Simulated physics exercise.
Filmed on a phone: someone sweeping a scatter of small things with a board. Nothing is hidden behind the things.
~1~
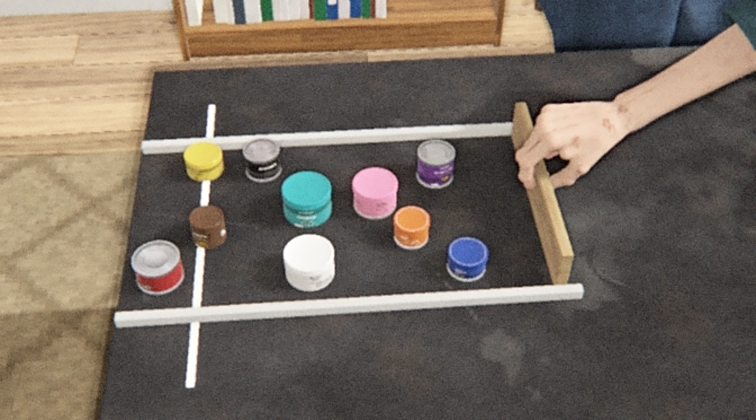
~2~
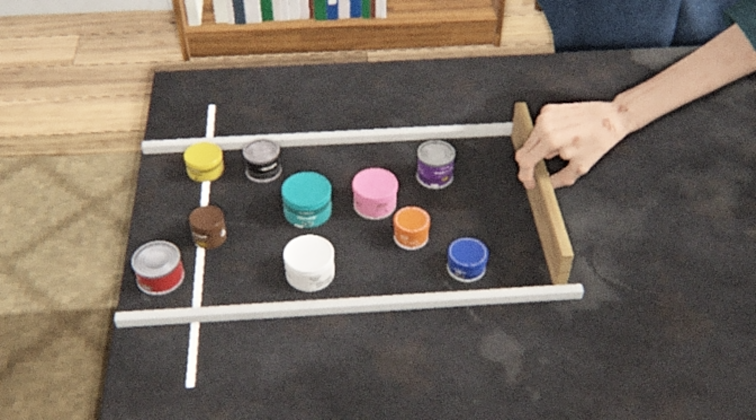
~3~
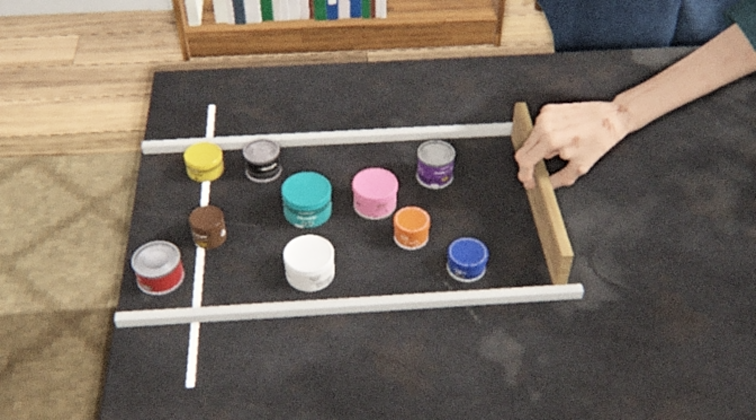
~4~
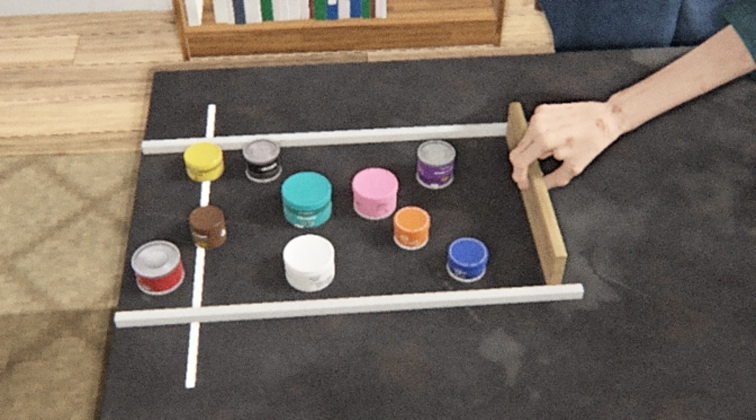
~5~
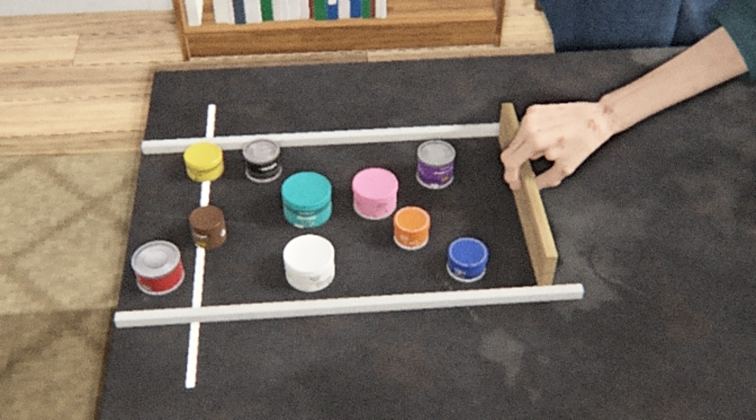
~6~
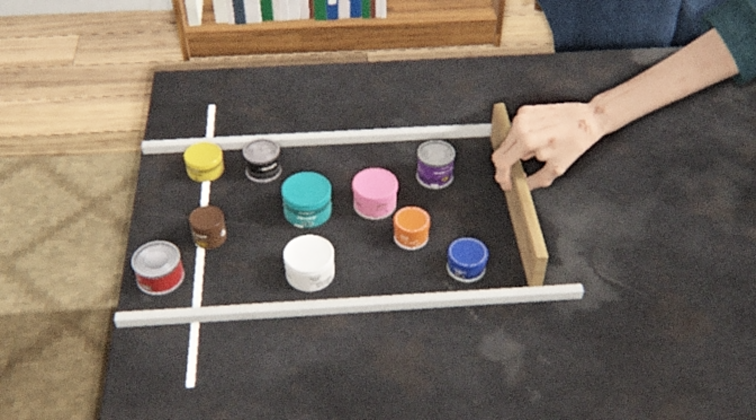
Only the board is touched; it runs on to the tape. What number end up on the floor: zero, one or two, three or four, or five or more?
In the end the number that fall off is one or two.
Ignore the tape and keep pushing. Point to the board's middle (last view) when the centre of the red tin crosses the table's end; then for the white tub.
About (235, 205), and (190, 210) for the other.
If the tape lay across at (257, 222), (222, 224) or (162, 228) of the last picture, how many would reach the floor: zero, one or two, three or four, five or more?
For each place: Not one; either one or two; 5 or more.
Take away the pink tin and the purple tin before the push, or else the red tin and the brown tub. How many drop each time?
Fallen: 1, and 0 in the other try.
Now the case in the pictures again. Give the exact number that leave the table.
Fallen: 2.
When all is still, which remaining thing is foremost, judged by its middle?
The turquoise tub.
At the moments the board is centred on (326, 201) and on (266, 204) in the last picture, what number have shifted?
First 6, then 9.
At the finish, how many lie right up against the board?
In contact: 5.
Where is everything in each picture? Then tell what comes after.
Red tin (158, 268); yellow tub (204, 162); brown tub (208, 227); board (539, 189); tape (203, 225), in the first frame.
Yellow tub (204, 162); white tub (309, 263), in the second frame.
Brown tub (208, 227); pink tin (375, 194), in the third frame.
Red tin (158, 268); board (533, 190), in the fourth frame.
Yellow tub (204, 162); black tin (263, 160), in the fifth frame.
Red tin (158, 268); yellow tub (204, 162); brown tub (208, 227); board (516, 191); tape (203, 225), in the sixth frame.
Soon after, none off yet; red tin at rest near (158, 268); yellow tub at rest near (204, 162); brown tub at rest near (208, 227).
At rest, the number that fall off is one or two; fallen, brown tub and red tin.
